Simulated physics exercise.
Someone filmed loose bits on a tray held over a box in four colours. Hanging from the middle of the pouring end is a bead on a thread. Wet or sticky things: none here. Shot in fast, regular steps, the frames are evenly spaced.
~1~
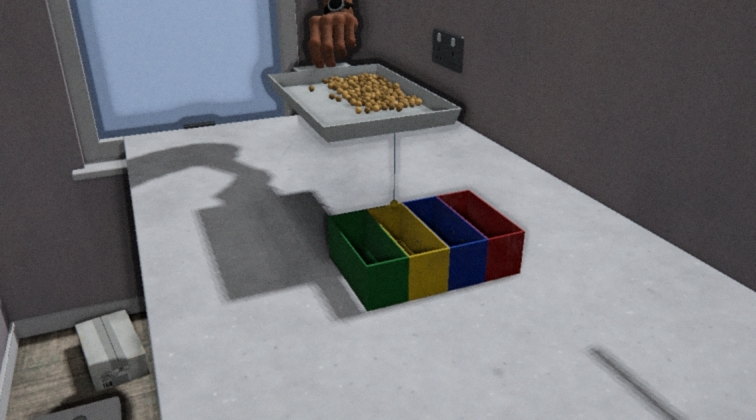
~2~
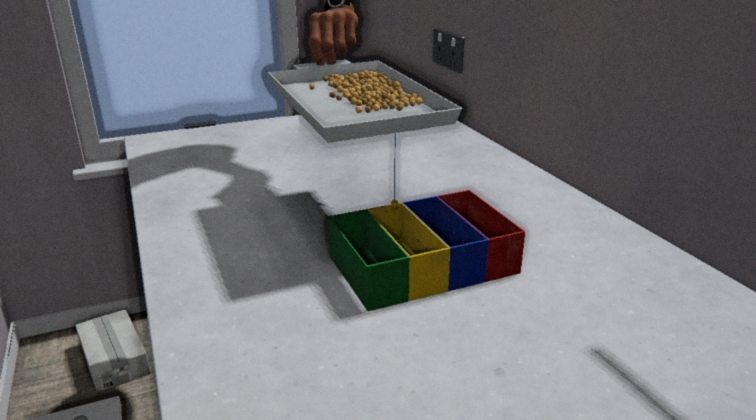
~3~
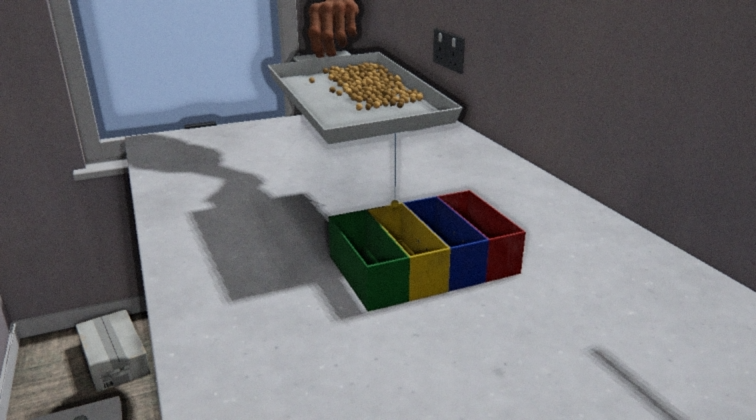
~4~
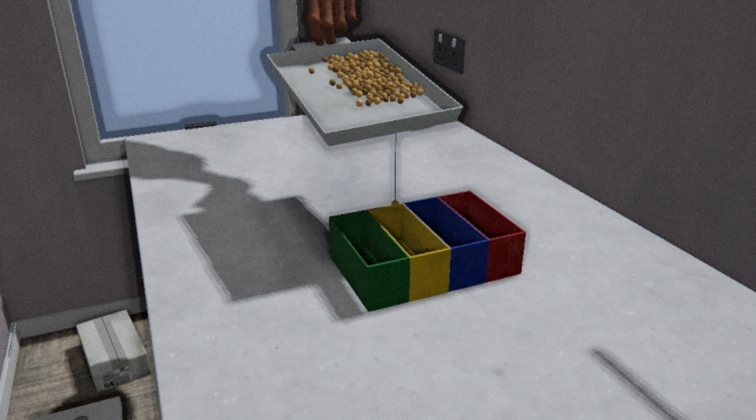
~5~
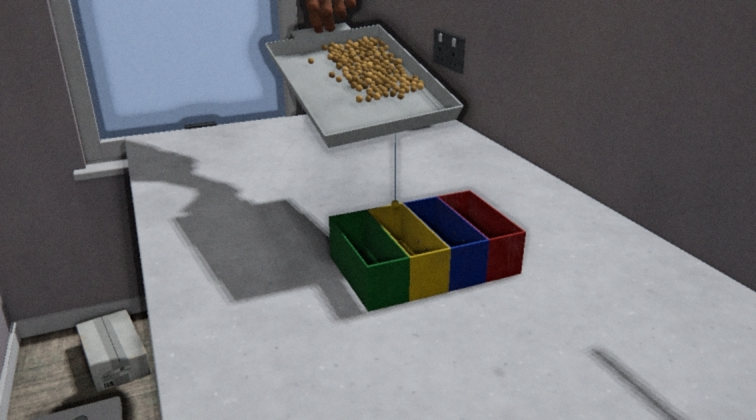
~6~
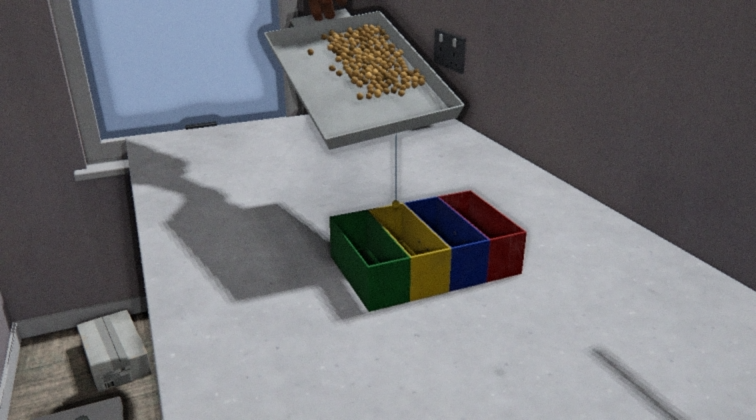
On a pale worktop by a window, a hand held a tray of dried chickpeas above a green, yellow, blue and red box, then gradually tilted it forward, its front left corner dipping slightly lower.
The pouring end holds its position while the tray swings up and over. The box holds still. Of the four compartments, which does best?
The green one does best.
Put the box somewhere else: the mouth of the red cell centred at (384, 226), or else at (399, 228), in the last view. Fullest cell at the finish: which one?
So the first one goes to the blue cell and the second to that blue cell.
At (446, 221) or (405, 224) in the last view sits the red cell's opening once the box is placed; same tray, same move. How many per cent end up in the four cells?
Some 100 and then some 100 per cent.
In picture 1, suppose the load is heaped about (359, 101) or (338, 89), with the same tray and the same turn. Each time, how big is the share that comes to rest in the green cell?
Roughly 40 and 50 percent, in that order.
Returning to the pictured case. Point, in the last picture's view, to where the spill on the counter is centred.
The middle is around (308, 294).
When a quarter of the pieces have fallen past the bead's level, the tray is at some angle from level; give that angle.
I'd put it at about 70 degrees.
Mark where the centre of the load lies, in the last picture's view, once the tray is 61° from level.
Somewhere about (357, 135).
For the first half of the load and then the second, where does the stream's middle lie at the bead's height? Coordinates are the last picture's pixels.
It goes through near (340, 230) first, then near (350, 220).
Soon after the last picture, tray tipped steeply; most on the tray; about a quarter falling or outside the box.
A little later, tray tipped right over; about a third on the tray; about a quarter in the green cell; a stray few in the yellow cell; about a third falling or outside the box.
Later still, tray tipped past a quarter turn; about half in the green cell; a small part in the yellow cell; about half falling or outside the box.
At rest, tray tipped past a quarter turn; about half in the green cell; a small part in the yellow cell; none in the blue cell; none in the red cell; about half outside the box.
